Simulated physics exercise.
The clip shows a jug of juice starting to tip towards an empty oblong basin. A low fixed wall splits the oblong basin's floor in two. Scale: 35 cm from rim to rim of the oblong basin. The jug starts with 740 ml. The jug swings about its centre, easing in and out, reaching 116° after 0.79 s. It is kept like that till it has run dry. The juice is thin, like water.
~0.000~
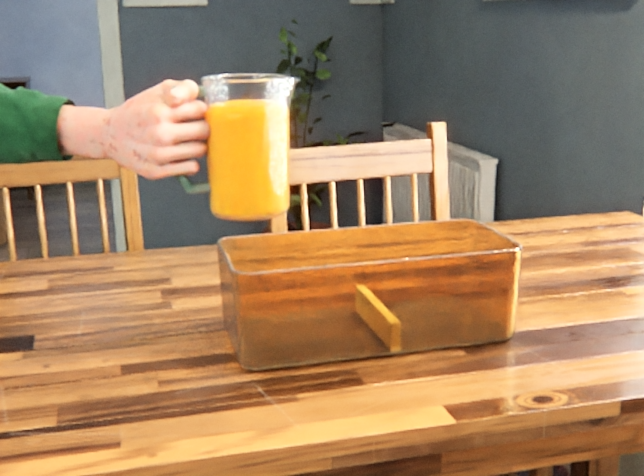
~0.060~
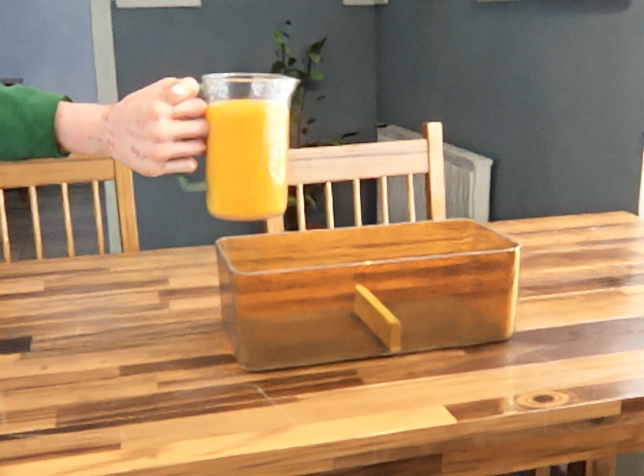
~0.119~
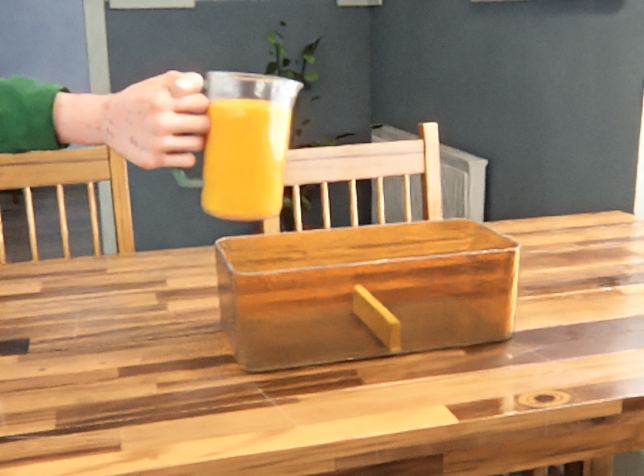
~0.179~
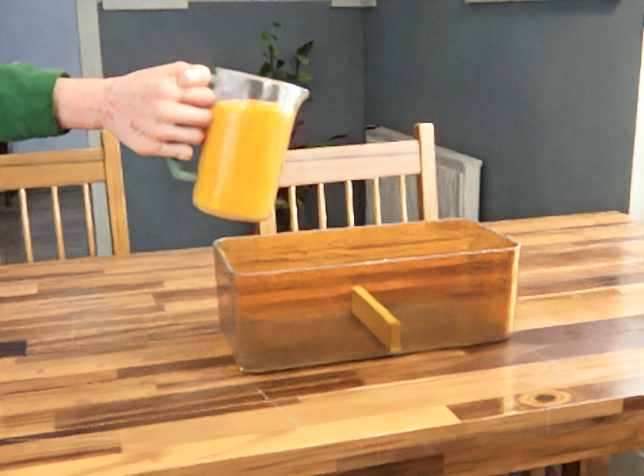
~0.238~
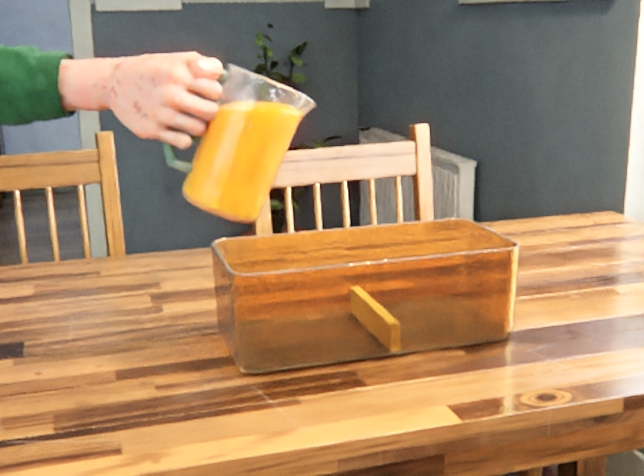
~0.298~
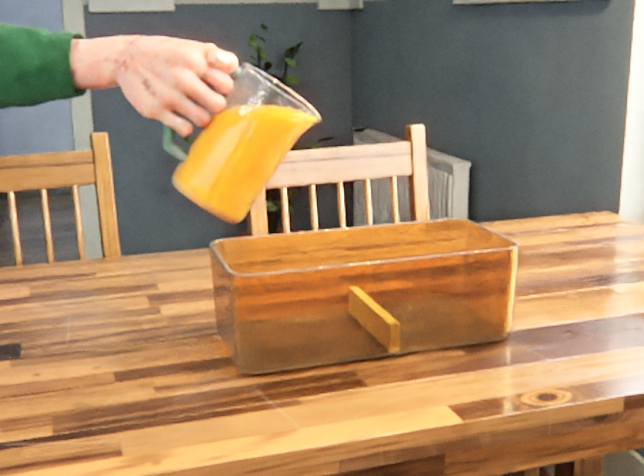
A hand in a green sleeve, entering from the left, holds a clear jug of orange juice and tilts it steadily rightward, its base swinging left. Below it, on a striped wooden table seen from slightly above, sits an empty, amber-tinted oblong basin with a low yellow wall inside. Behind are wooden chairs, a plant and blue-grey walls, and the view drifts slightly.
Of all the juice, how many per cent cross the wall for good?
About 23 per cent.
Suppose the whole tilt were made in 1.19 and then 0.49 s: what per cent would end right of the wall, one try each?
First 40, then 20 per cent.
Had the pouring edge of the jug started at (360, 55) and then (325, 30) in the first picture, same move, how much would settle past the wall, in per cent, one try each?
First 85, then 85 per cent.
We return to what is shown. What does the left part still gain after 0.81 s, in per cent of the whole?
Near 20 in a hundred.
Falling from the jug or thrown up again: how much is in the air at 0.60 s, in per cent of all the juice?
Some 18 per cent.
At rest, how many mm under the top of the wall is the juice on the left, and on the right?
Some 16 mm on the left and 28 mm on the right.
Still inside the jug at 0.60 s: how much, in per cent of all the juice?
About 68 per cent.
After 0.60 s the tilt is 100° and 68 per cent is still to pour, 6 is left of the wall and 7 right of it.
After 0.81 s the tilt is 116° and 16 per cent is still to pour, 52 is left of the wall and 19 right of it.
After 1.04 s the tilt is 116° and 1 per cent is still to pour, 68 is left of the wall and 22 right of it.
After 1.29 s the tilt is 116° and 0 per cent is still to pour, 72 is left of the wall and 23 right of it.
In the end 71 per cent lies left of the wall, 23 right of it and 5 outside.
